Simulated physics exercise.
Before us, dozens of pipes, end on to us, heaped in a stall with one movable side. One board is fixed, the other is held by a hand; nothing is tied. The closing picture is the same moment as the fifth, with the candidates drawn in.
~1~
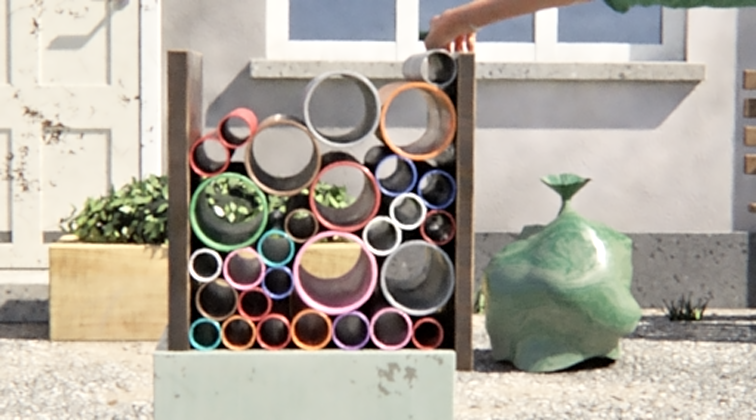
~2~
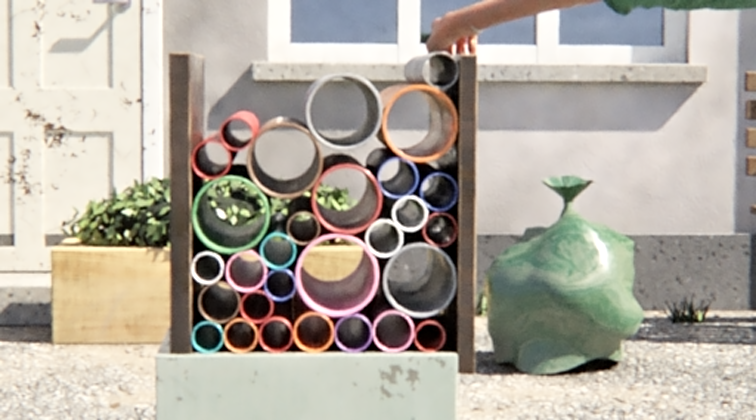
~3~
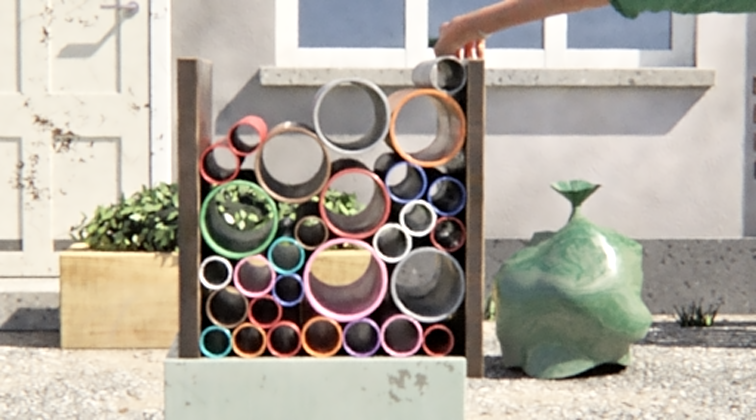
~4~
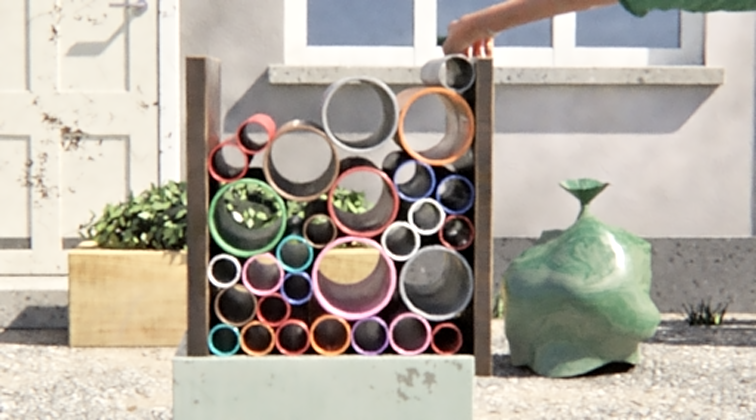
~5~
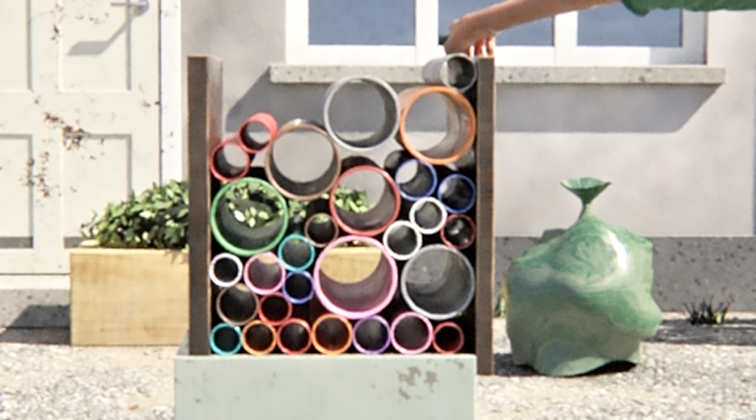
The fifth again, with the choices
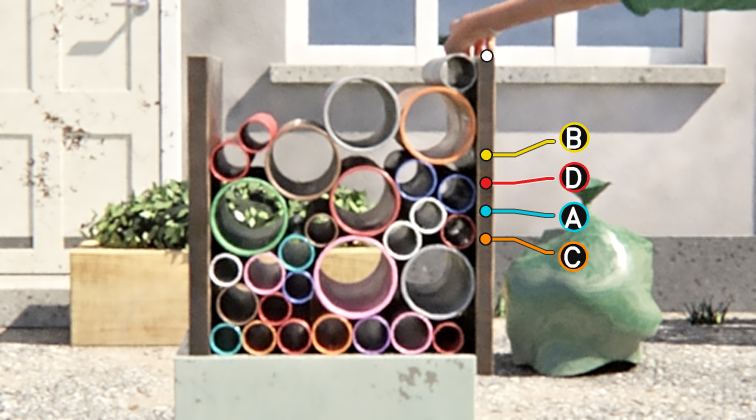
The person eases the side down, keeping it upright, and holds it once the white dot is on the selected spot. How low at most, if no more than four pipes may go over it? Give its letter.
The lowest mark that will do is C.
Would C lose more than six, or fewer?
It loses fewer than six.
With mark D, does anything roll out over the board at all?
Yes, at D.
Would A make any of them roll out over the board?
Yes, at A.
On the marked copy, A at (486, 211); B at (487, 155); C at (486, 239); D at (486, 183); the white dot at (487, 56).
With C. Early on, top of the board (477, 135).
Further on, top of the board (476, 223).
At the end, top of the board (476, 238), three out over the board.
As for the rest, A two out over the board; B one out over the board; D two out over the board.
